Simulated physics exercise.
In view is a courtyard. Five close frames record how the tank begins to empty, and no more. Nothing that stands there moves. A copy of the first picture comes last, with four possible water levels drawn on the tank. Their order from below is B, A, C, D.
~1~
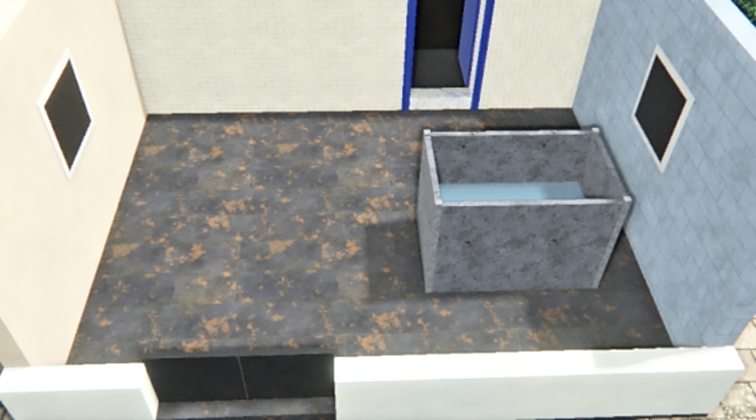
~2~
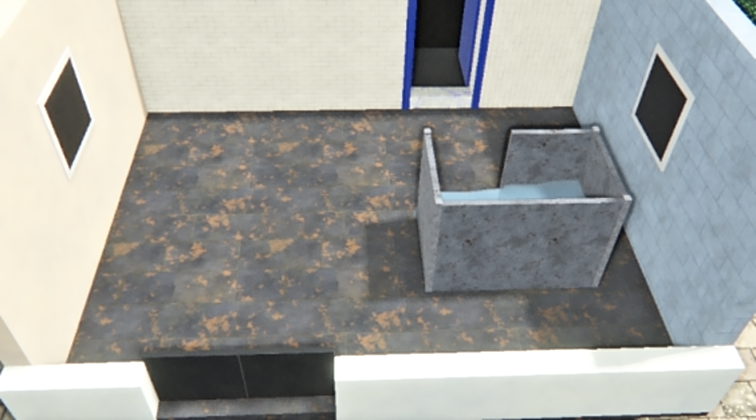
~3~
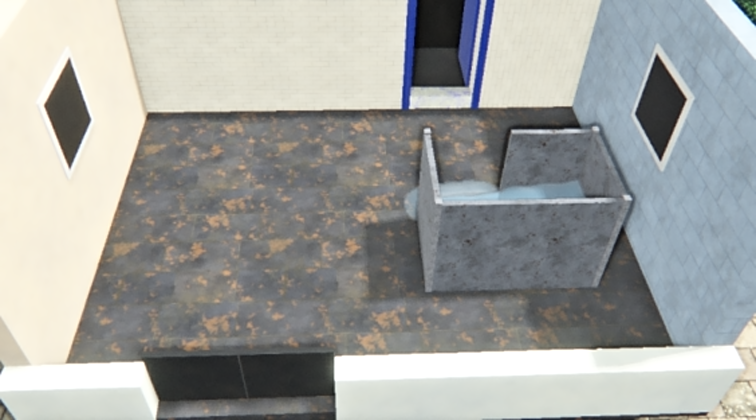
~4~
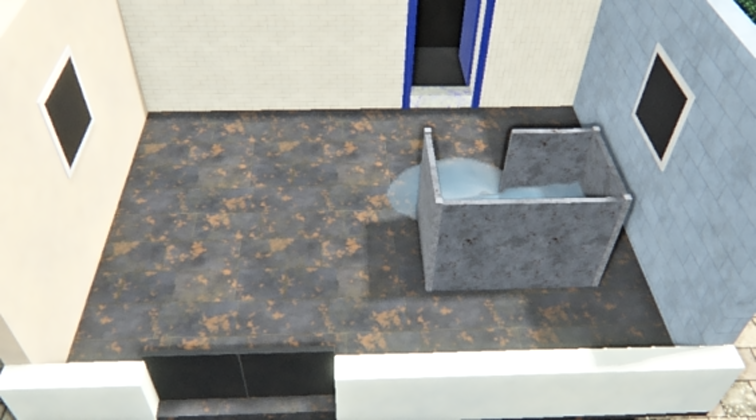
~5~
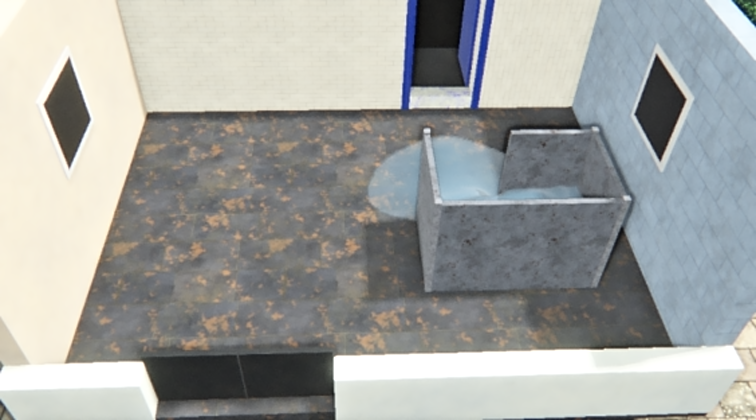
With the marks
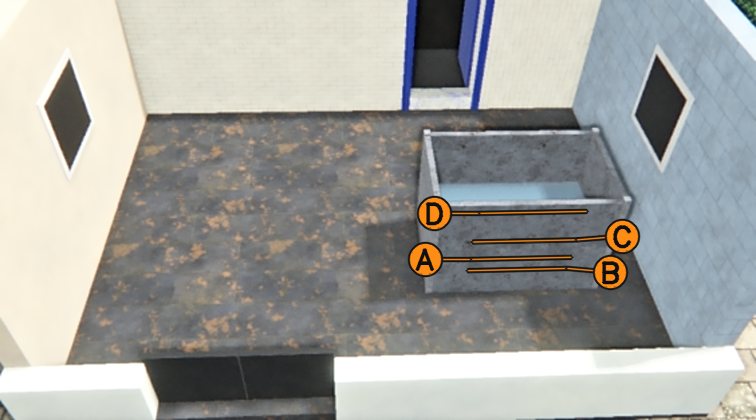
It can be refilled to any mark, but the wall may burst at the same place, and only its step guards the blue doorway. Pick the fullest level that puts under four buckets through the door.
A.
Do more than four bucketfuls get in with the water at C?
Yes.
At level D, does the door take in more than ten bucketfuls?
Yes, clearly.
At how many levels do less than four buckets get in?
Two of them.
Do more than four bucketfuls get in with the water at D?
Yes, it does.
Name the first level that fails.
It is C.
On the marked copy, A at (520, 258); B at (517, 269); C at (525, 240); D at (532, 212); from the bottom up B, A, C, D.
With A, a splash gets over, under a bucket.
With B, nothing gets over.
With C, about 9 bucketfuls get in.
With D, dozens of bucketfuls pour in.
